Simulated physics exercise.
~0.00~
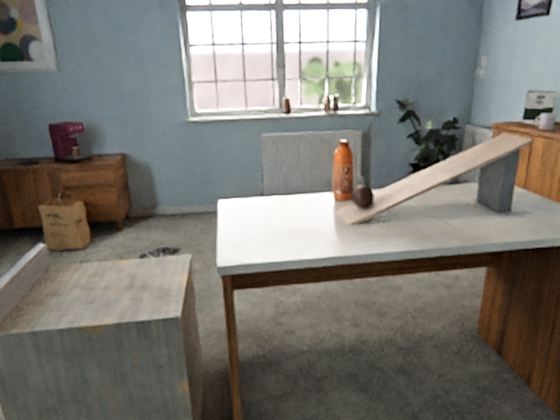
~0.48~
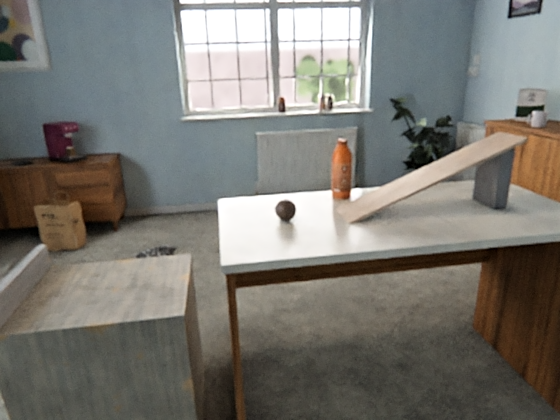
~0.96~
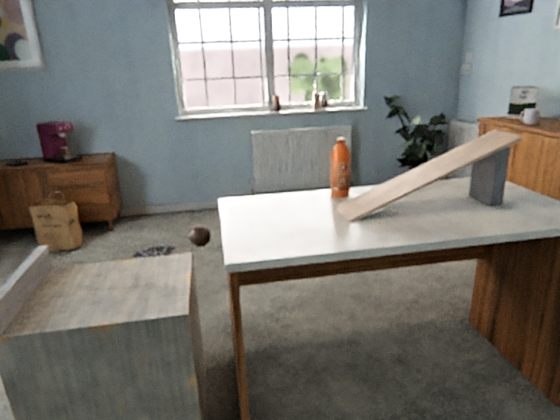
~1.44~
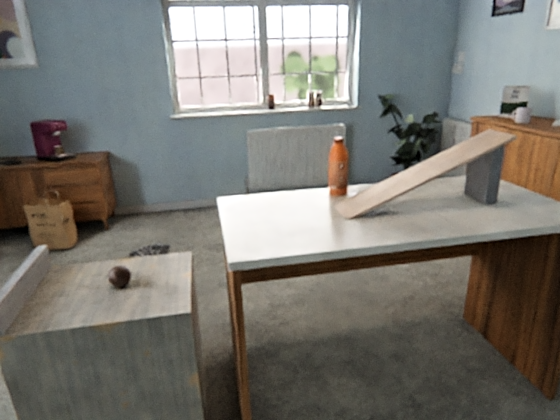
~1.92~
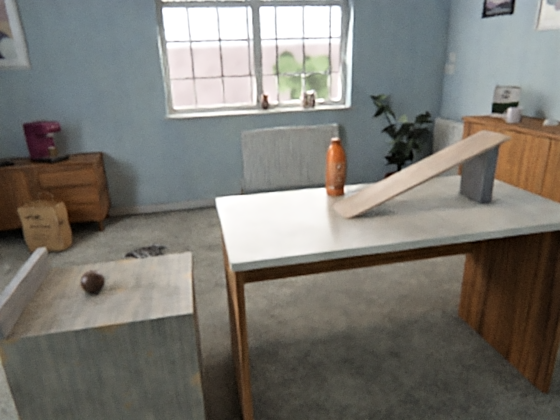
The footage shows a brown ball rolling left from the foot of a ramp across a white table, past an orange bottle that stays standing, then flying over the gap and landing on a lower grey top, where it ends near the raised strip at the left.
